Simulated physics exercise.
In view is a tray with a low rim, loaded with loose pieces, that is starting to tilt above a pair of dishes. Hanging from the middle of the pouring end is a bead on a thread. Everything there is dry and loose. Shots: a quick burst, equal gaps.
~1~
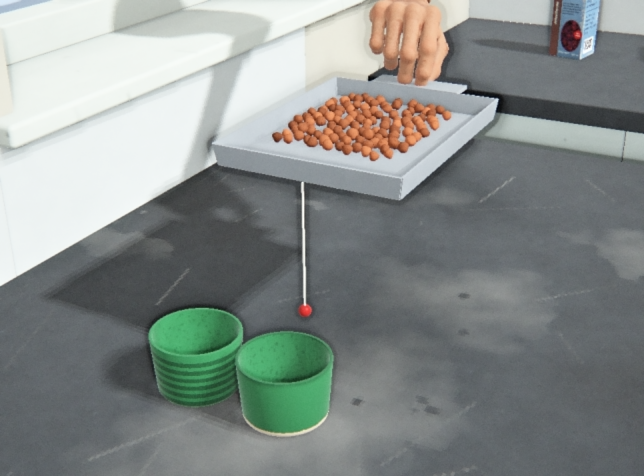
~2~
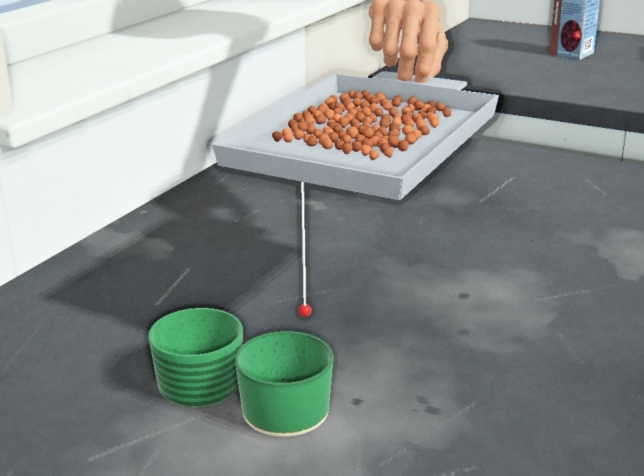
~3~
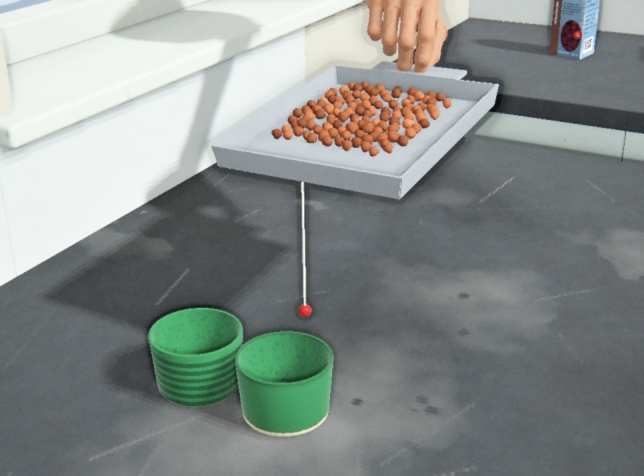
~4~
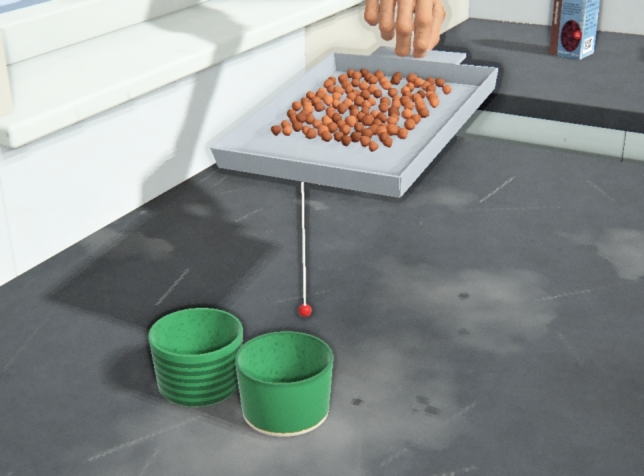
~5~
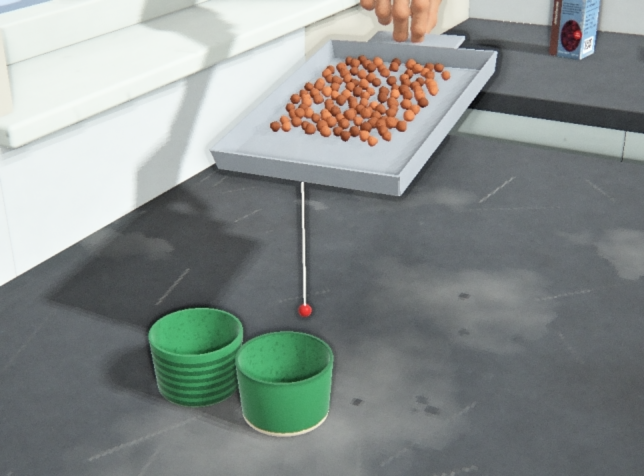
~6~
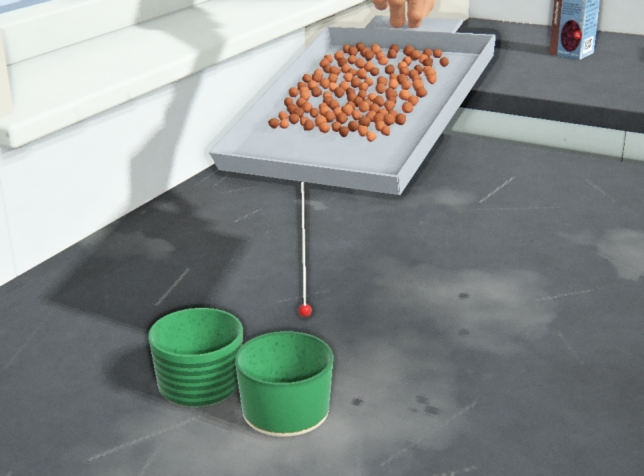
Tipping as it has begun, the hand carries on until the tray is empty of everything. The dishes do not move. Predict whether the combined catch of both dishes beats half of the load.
Most reaches the dishes.
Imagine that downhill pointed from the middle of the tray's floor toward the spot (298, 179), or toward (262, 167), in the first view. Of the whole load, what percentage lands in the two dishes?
Near 70 % and 40 %.
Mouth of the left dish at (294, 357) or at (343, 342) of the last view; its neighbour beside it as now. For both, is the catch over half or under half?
Taking them in turn, it's short of half and then short of half.
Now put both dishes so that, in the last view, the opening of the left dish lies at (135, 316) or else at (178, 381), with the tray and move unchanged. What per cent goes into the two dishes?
Respectively 50 % and 0 %.
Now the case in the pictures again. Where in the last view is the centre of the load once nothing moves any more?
(209, 383).
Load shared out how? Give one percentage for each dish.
Share at the end - left dish ~ 50 %, right dish ~ 30 %.
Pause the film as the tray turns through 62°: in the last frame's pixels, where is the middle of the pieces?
In the last view the centre sits at roughly (274, 136).
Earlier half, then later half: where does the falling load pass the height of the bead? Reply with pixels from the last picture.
Early half (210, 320), late half (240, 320).
Just after the last frame, tray tipped steeply; almost all on the tray; just a few in the air.
A moment on, tray tipped past a quarter turn; almost all on the tray; just a few in the right dish; just a few in the left dish; just a few outside both; just a few in the air.
Further on, tray tipped past a quarter turn; roughly a third in the right dish; roughly half in the left dish; roughly a quarter outside both.
When it is over, tray tipped past a quarter turn; roughly a third in the right dish; roughly half in the left dish; roughly a quarter outside both.
